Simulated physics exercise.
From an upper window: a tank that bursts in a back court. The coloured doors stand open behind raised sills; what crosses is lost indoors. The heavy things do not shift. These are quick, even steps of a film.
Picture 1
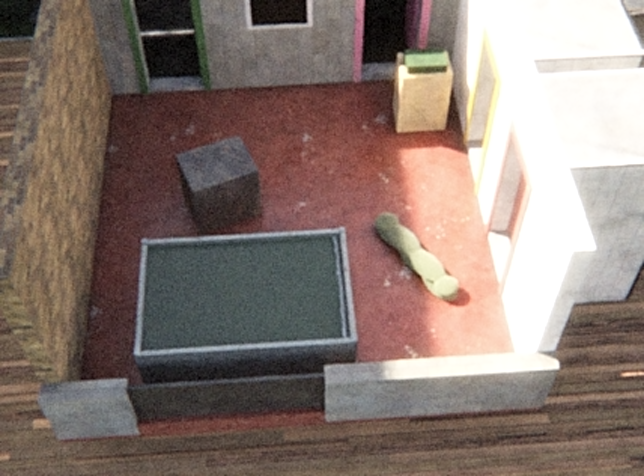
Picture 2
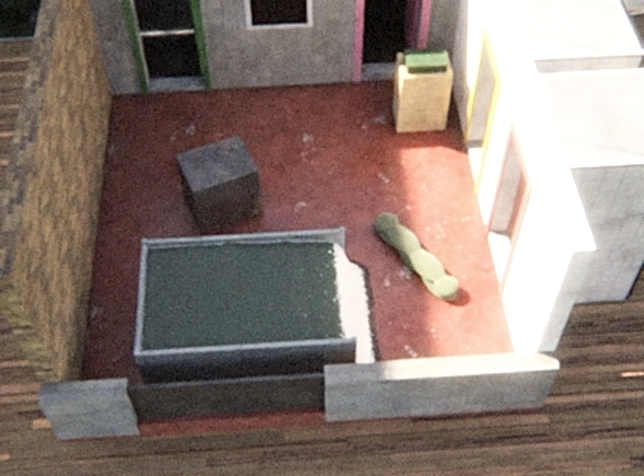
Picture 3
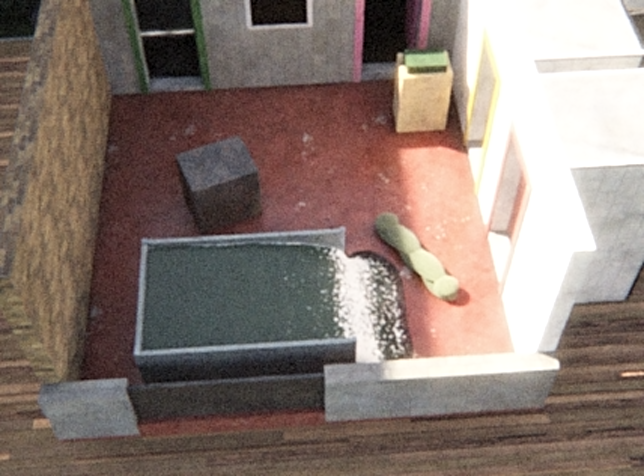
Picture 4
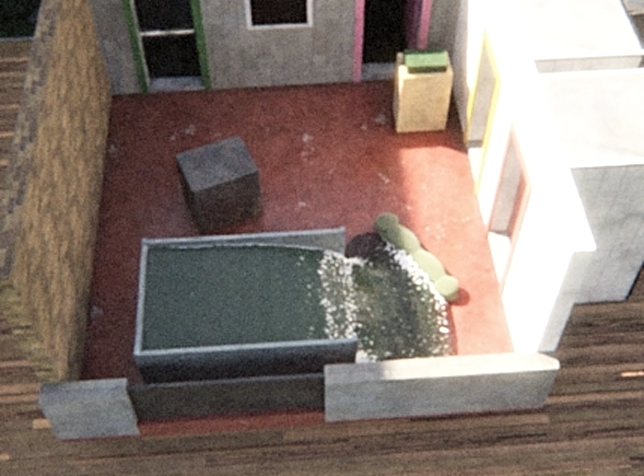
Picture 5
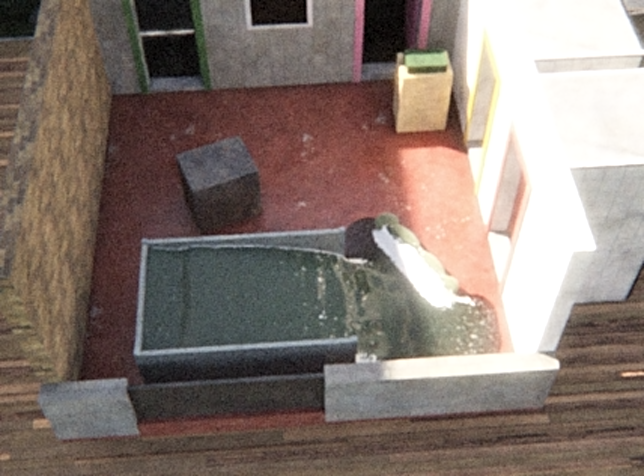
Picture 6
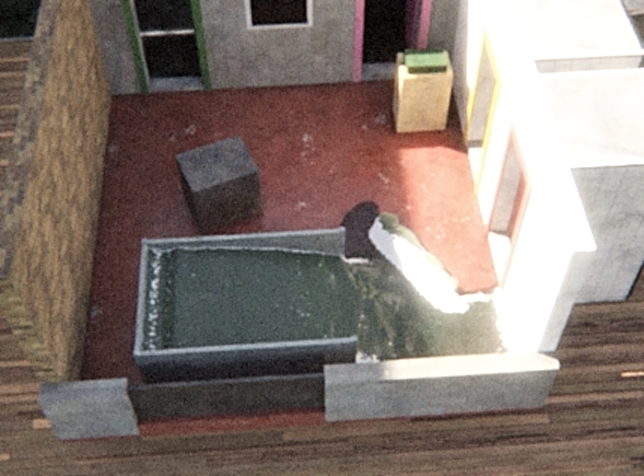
We see a tank of dark green water in a red-floored court open at its right end, and the water pours out rightward, foaming across the floor and surging against and over a lumpy green object.
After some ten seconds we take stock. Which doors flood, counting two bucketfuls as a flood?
The red door floods; the pink door holds within the limit; the yellow door holds within the limit; the green door floods.
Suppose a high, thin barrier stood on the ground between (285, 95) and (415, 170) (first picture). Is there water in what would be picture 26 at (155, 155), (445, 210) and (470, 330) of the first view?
As listed: No water, awash, flooded.
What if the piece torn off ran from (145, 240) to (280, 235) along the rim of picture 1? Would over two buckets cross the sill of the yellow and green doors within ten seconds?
Then: The yellow one goes over, the green one is over.
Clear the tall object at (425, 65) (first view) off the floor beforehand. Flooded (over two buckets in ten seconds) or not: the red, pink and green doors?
My reading: The red one passes that mark; the pink one is over; the green one takes more.
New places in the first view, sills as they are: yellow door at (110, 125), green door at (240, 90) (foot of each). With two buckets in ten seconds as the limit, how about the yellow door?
Yellow door lets more in.
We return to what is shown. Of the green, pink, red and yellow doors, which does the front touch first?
That is the red-painted one.
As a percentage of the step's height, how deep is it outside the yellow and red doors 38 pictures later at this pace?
About 50 and 60 per cent.
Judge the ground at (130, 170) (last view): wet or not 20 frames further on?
At that place: Not flooded.
A moment on, water covers 25 % of the floor; the red door wet at the sill, nothing in, the pink door not reached, the yellow door not reached, the green door not reached.
Next, water covers 45 % of the floor; the red door over two buckets in, the pink door not reached, the yellow door wet at the sill, nothing in, the green door not reached.
Then, water covers 70 % of the floor; the red door far over two buckets in, the pink door wet at the sill, nothing in, the yellow door wet at the sill, nothing in, the green door not reached.
Later, water covers 90 % of the floor; the red door far over two buckets in, the pink door wet at the sill, nothing in, the yellow door wet at the sill, nothing in, the green door under two buckets in.
In the end, water covers 95 % of the floor; the red door far over two buckets in, the pink door wet at the sill, nothing in, the yellow door wet at the sill, nothing in, the green door over two buckets in.
